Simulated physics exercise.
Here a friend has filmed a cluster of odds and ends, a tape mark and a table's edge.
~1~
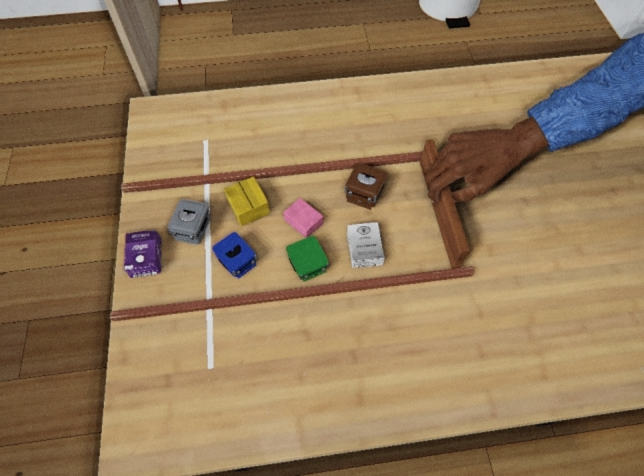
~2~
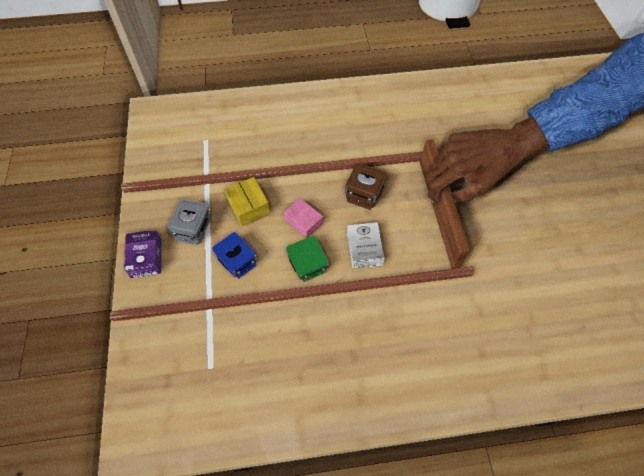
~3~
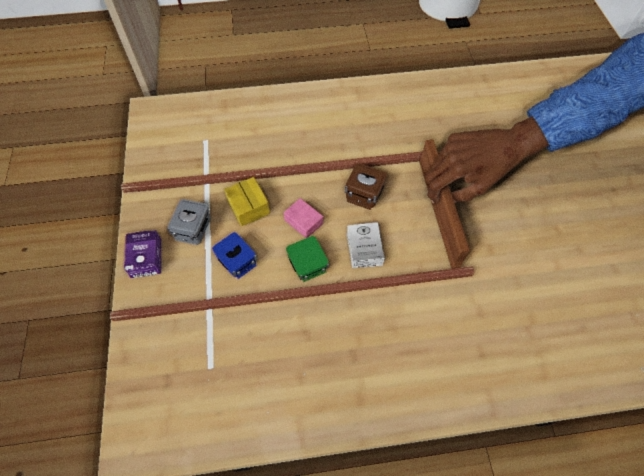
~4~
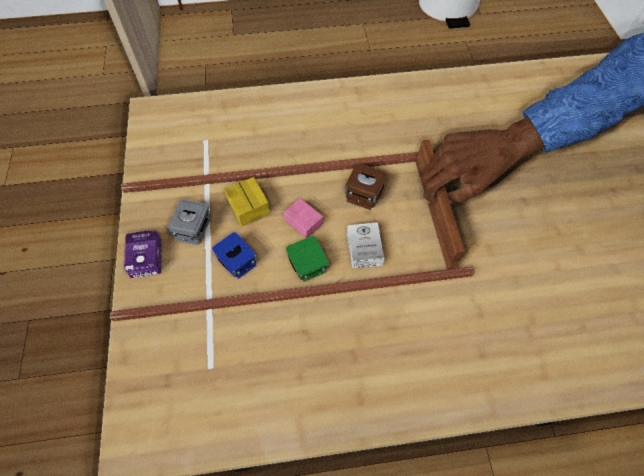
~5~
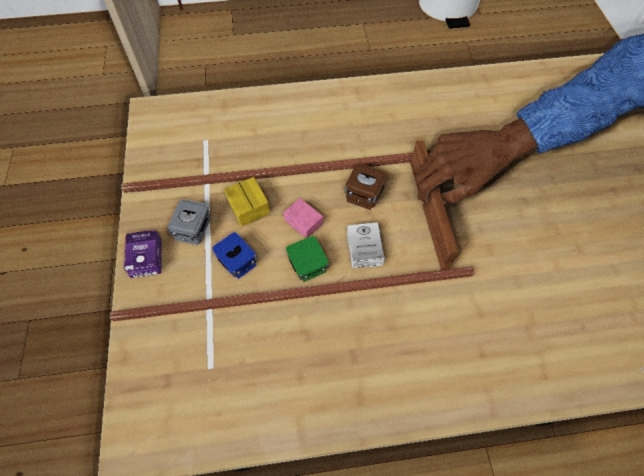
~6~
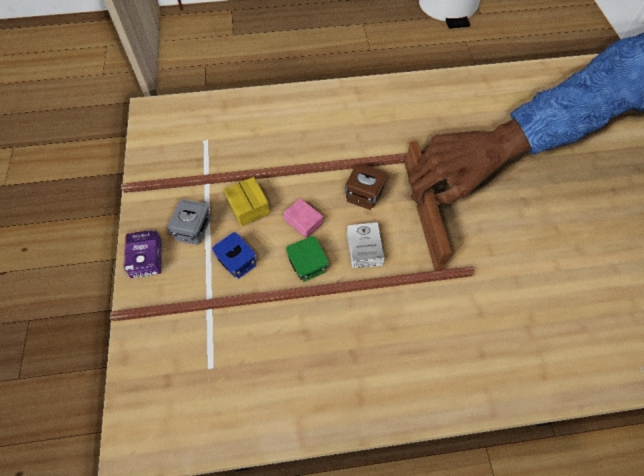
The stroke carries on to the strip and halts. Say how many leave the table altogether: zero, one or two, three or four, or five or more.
In the end one or two are gone from the table.
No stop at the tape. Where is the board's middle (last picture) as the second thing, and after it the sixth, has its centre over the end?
I'd say close to (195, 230), and after that close to (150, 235).
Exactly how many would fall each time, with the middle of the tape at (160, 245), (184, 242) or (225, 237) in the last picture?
Try by try, 5, 3 and 0.
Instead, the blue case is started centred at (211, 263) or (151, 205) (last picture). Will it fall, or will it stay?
Blue case: Holds firm; holds firm.
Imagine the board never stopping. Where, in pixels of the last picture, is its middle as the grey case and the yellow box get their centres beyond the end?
The middle is at (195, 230) when it's the grey case, and at (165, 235) when it's the yellow box.
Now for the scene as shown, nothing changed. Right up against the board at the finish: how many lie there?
It adds up to 2.
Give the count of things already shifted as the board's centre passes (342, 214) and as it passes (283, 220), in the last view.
By then 4, and later 6.
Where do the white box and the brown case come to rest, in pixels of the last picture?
They come to rest around (192, 274) and (189, 210).
Soon after, none off yet; purple box at rest near (144, 254); grey case at rest near (191, 223); blue case at rest near (235, 256).
At rest, the number that fall off is one or two; fallen, purple box.
